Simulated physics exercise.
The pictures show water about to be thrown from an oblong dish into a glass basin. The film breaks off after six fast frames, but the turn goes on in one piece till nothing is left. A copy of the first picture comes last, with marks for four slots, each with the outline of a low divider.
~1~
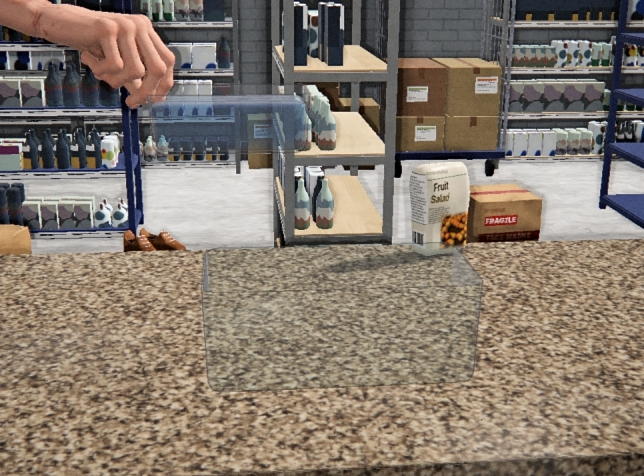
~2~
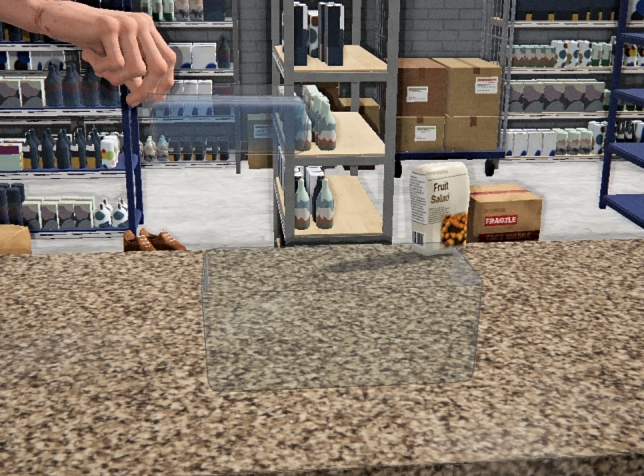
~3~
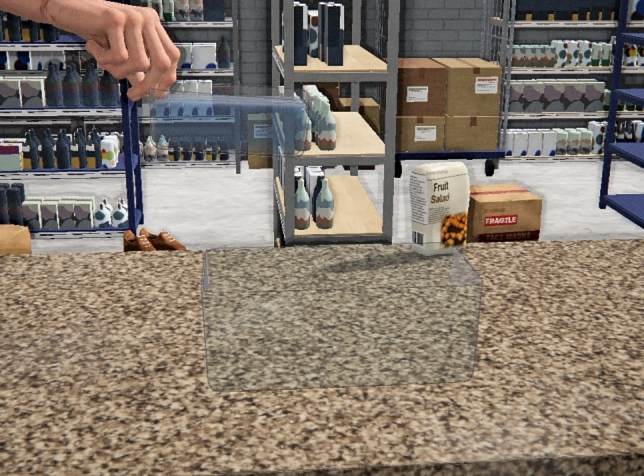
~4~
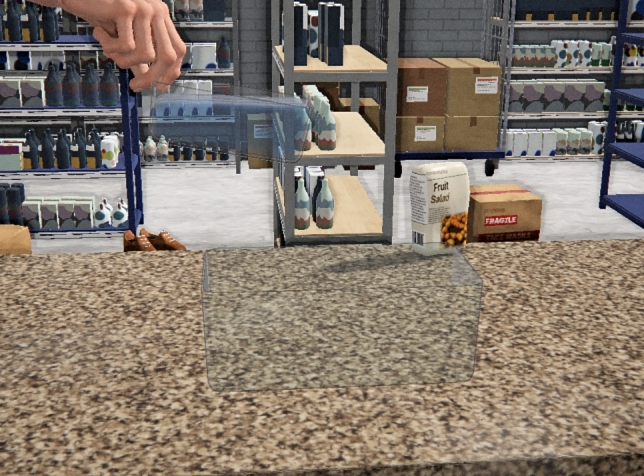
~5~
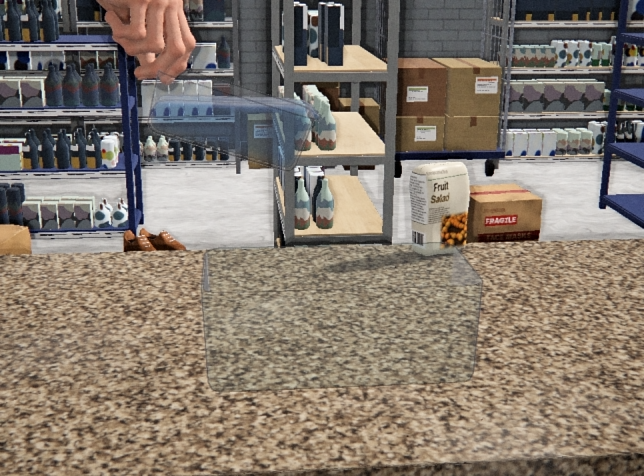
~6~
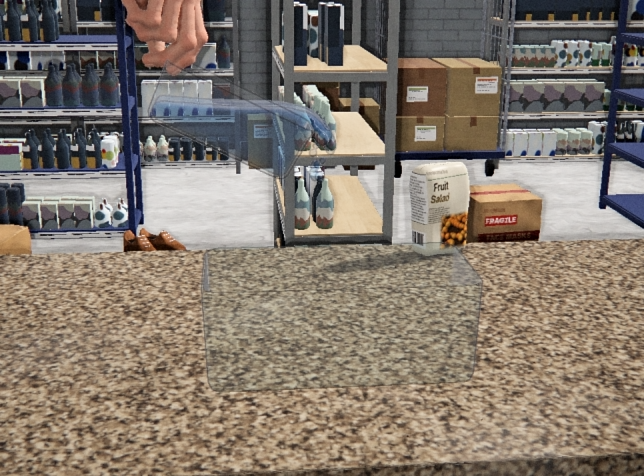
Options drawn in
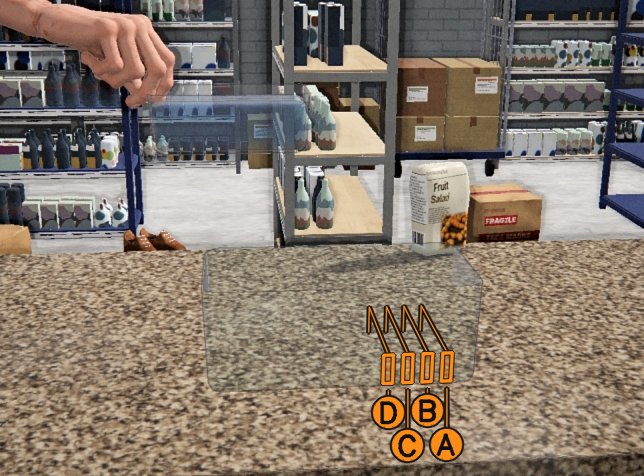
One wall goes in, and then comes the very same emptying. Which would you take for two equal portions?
D is best.
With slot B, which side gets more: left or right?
The left one.
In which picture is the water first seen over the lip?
Picture 5.
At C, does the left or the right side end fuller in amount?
The left side.
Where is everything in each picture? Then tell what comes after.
Upright, lip at (305, 88); basin from (208, 389) to (473, 378); nothing has left yet, in the first picture.
Upright, lip at (306, 90); nothing has left yet, in the second picture.
Tipped about 5°, lip at (307, 94); nothing has left yet, in the third picture.
Tipped about 10°, lip at (309, 102); nothing has left yet, in the fourth picture.
Tipped about 18°, lip at (310, 112); water is over the lip, down to (315, 115), in the fifth picture.
Tipped about 26°, lip at (310, 125); water is over the lip, down to (314, 177), in the sixth picture.
In orange, A at (446, 388); B at (427, 388); C at (407, 389); D at (388, 390).
If A is chosen, about 89 % ends left of the wall and 9 % right of it.
If B is chosen, about 92 % ends left of the wall and 7 % right of it.
If C is chosen, about 75 % ends left of the wall and 23 % right of it.
If D is chosen, about 47 % ends left of the wall and 52 % right of it.
